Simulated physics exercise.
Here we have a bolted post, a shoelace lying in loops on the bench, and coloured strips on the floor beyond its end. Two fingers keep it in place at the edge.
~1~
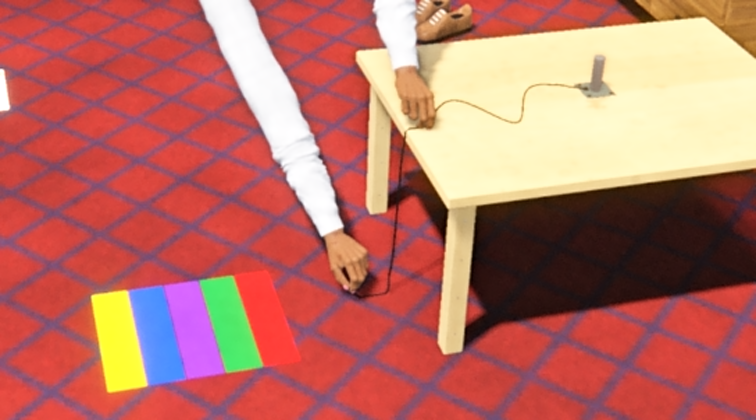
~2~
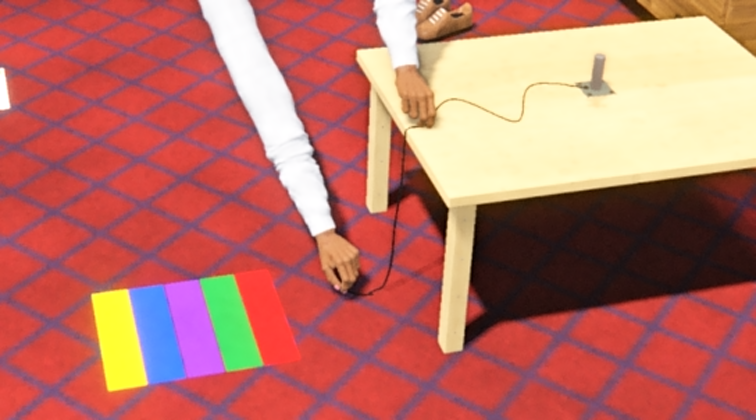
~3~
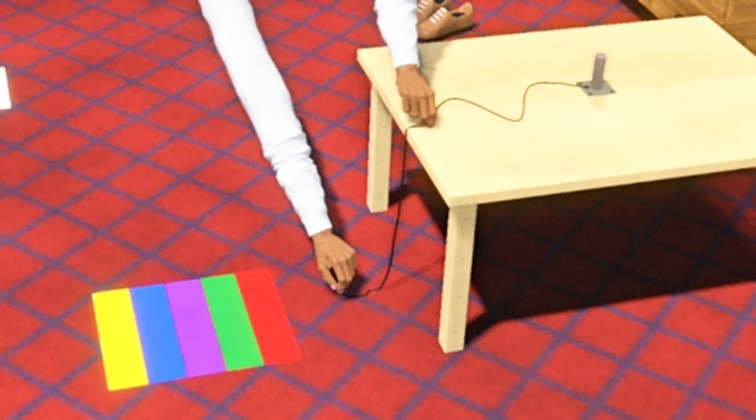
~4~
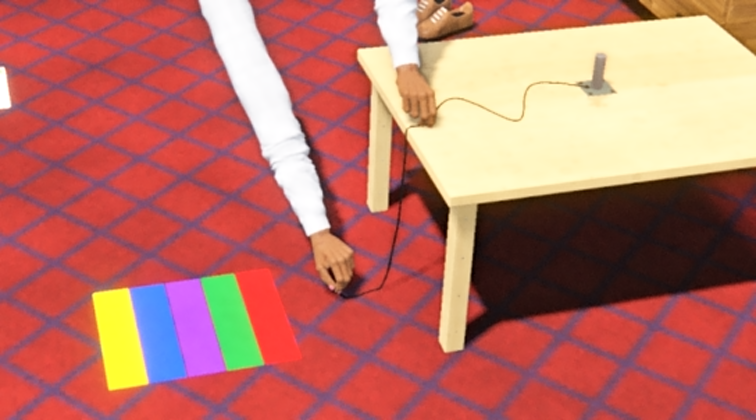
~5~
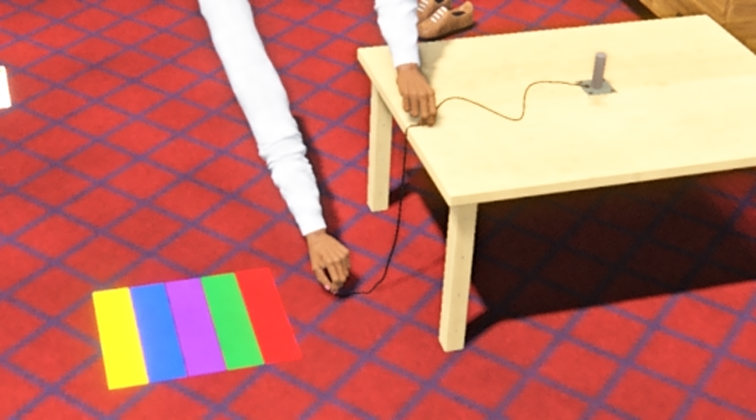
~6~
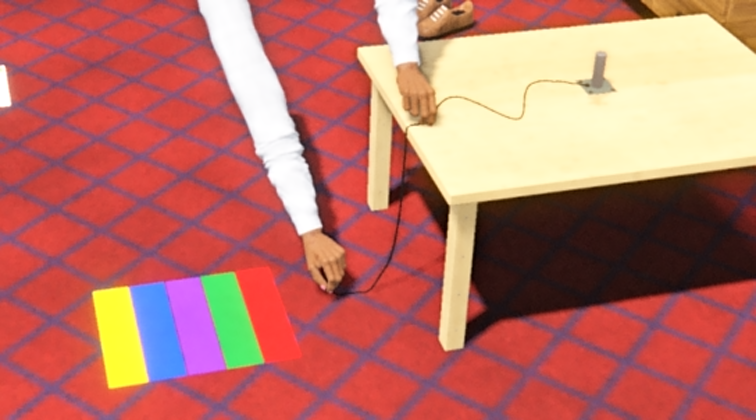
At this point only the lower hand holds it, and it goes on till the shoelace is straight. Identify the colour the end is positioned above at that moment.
It is positioned above yellow.
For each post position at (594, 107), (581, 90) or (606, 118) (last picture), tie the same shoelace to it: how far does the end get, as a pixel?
(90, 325), (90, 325) and (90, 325), in that order.
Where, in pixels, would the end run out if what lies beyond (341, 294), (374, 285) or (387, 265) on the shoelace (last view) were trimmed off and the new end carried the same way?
Try 1: (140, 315); try 2: (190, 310); try 3: (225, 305).
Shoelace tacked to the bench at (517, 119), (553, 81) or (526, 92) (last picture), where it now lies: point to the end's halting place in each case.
They end up at (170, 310), (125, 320) and (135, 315).
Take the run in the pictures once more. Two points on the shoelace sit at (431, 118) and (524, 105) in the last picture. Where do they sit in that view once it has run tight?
First: (349, 159). Second: (492, 104).
Early on, end near (180, 310); over purple.
Midway, end near (139, 316); over blue.
At the end of the slack, end near (114, 319); over yellow. The end stops over the yellow strip.
